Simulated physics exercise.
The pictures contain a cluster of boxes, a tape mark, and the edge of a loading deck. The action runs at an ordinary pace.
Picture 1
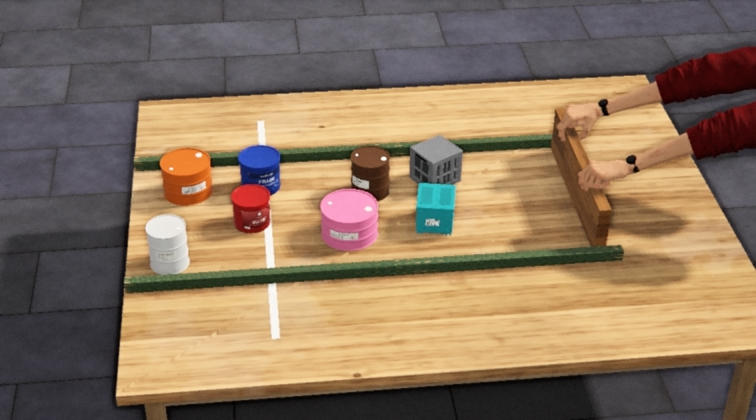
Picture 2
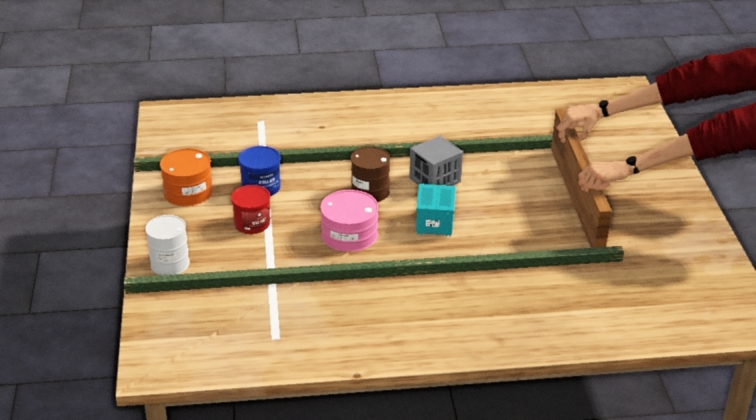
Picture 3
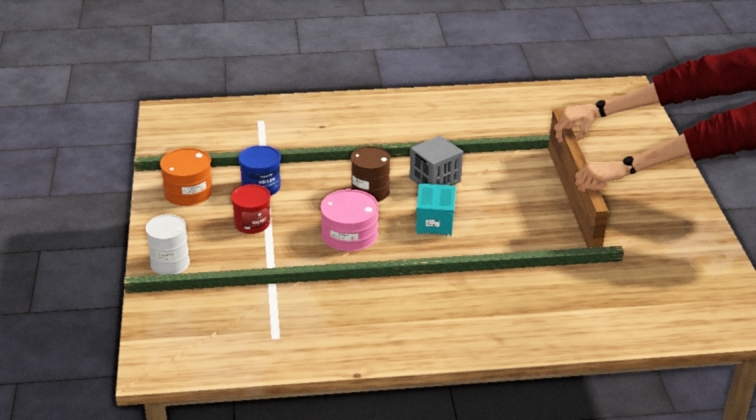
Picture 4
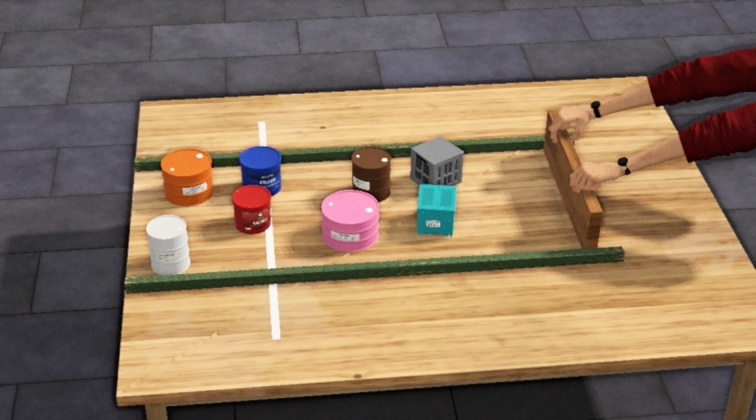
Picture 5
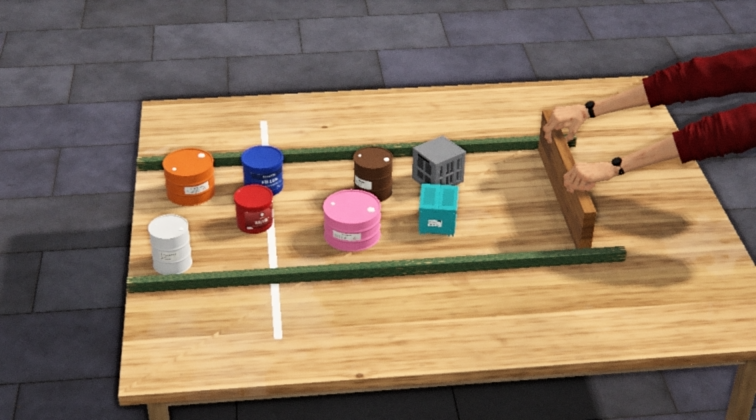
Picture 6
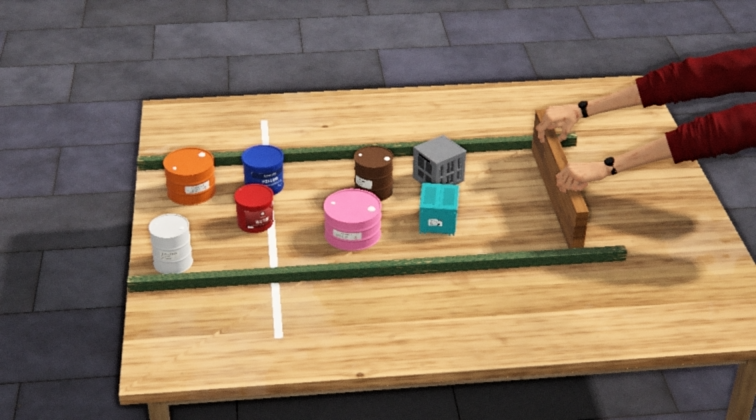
Two hands in red sleeves hold an upright wooden plank at the right of a pale wooden table, seen from above at an angle over grey paving. Between two green rails stand white, orange, red, blue, brown and pink containers, then a grey crate and teal box, with white tape crossing near the left. The hands slide the plank slightly left, while the containers stay essentially still.
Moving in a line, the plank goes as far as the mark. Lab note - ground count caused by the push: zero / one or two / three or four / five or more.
Ground count: Zero.
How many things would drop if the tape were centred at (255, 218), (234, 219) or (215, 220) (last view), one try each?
In order, the counts are 0, 1 and 2.
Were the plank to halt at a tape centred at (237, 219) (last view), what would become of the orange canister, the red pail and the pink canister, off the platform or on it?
Going one by one, the orange canister goes down, the red pail is still up, the pink canister is still up.
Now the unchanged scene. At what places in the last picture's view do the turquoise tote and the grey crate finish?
(253, 223) and (249, 168).
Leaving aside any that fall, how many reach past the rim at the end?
So the number is 0.
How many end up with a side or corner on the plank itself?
3.
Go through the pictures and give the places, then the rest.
White canister (168, 245); orange canister (187, 177); red pail (251, 209); plank (579, 177); tape (267, 217), in the first picture.
Orange canister (187, 177); brown canister (370, 175), in the second picture.
Red pail (252, 210); pink canister (350, 220), in the third picture.
White canister (169, 246); blue pail (261, 172), in the fourth picture.
Orange canister (190, 177); grey crate (439, 165), in the fifth picture.
White canister (171, 244); orange canister (190, 176); red pail (255, 209); plank (558, 179); tape (271, 217), in the sixth picture.
Soon after, none off yet; white canister at rest near (171, 244); orange canister at rest near (190, 176); red pail at rest near (255, 209).
In the end, the number that fall off is zero.
